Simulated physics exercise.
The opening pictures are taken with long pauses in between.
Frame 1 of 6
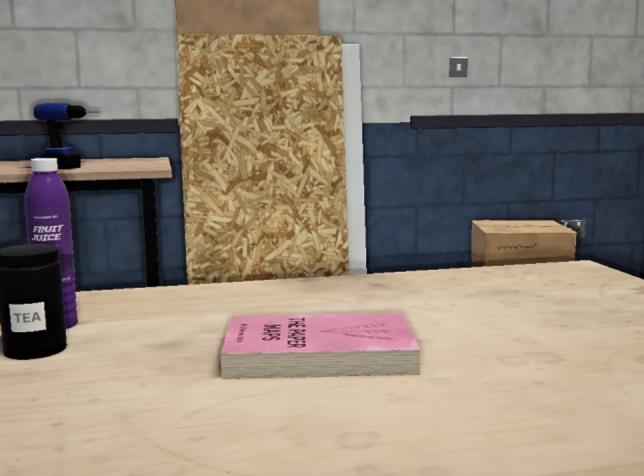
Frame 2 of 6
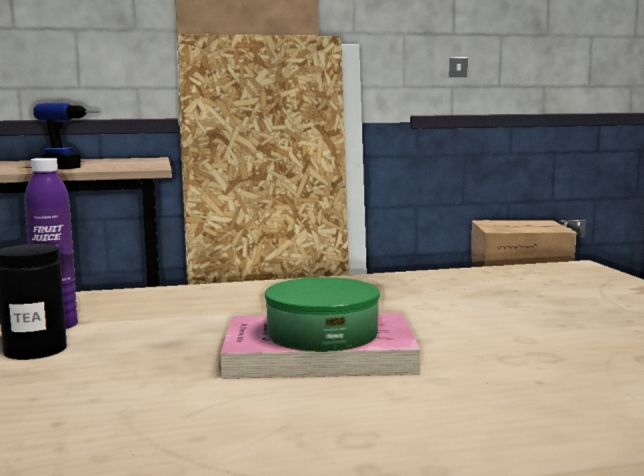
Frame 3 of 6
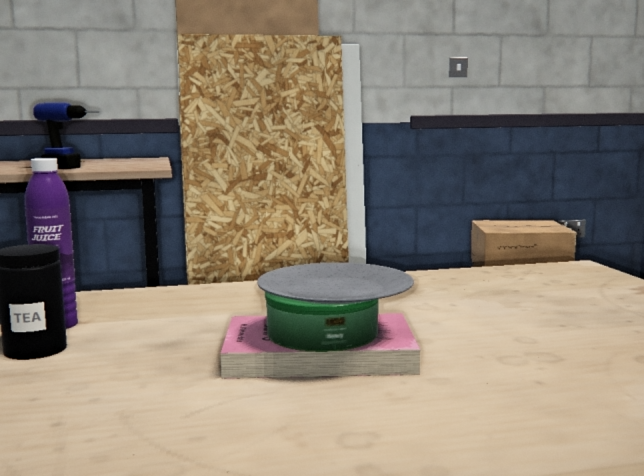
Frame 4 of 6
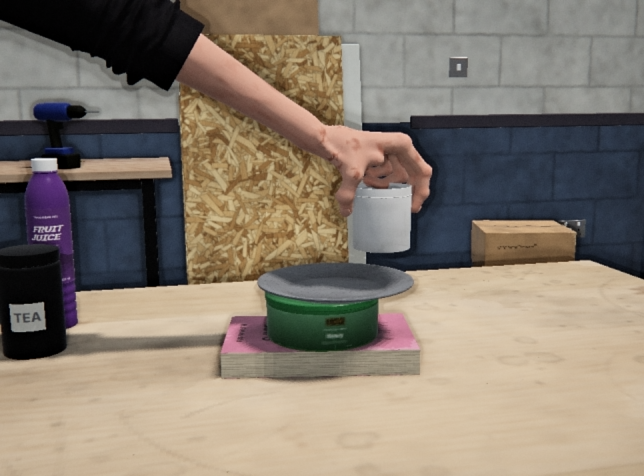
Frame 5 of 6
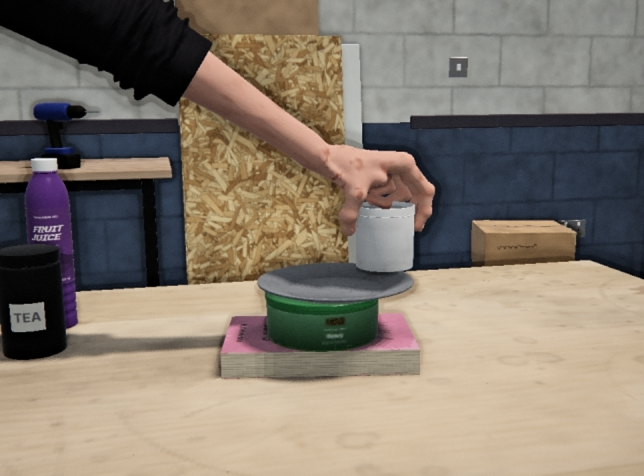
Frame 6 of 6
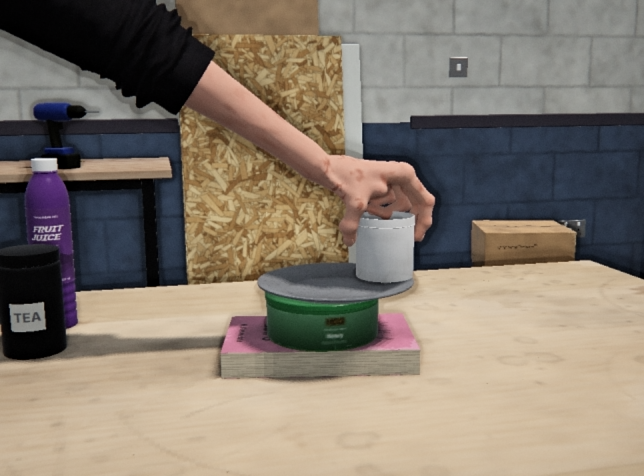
A hand lowering a white cup onto the right side of a grey plate atop a green tub and pink book.
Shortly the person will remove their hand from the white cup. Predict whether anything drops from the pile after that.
Nothing drops.
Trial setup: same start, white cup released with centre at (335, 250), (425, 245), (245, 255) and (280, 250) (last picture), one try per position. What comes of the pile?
Going through the four cases in order, the pile stands firm, then tumbles down, then tumbles down, and finally stands firm.
Then, 0.20 s after the last picture, nothing has stirred.
Then, 0.40 s after the last picture, white cup resting near (385, 246).
At rest, all 6 in place. Seen from the same camera at the end, white cup near (385, 246). The pile keeps its balance.
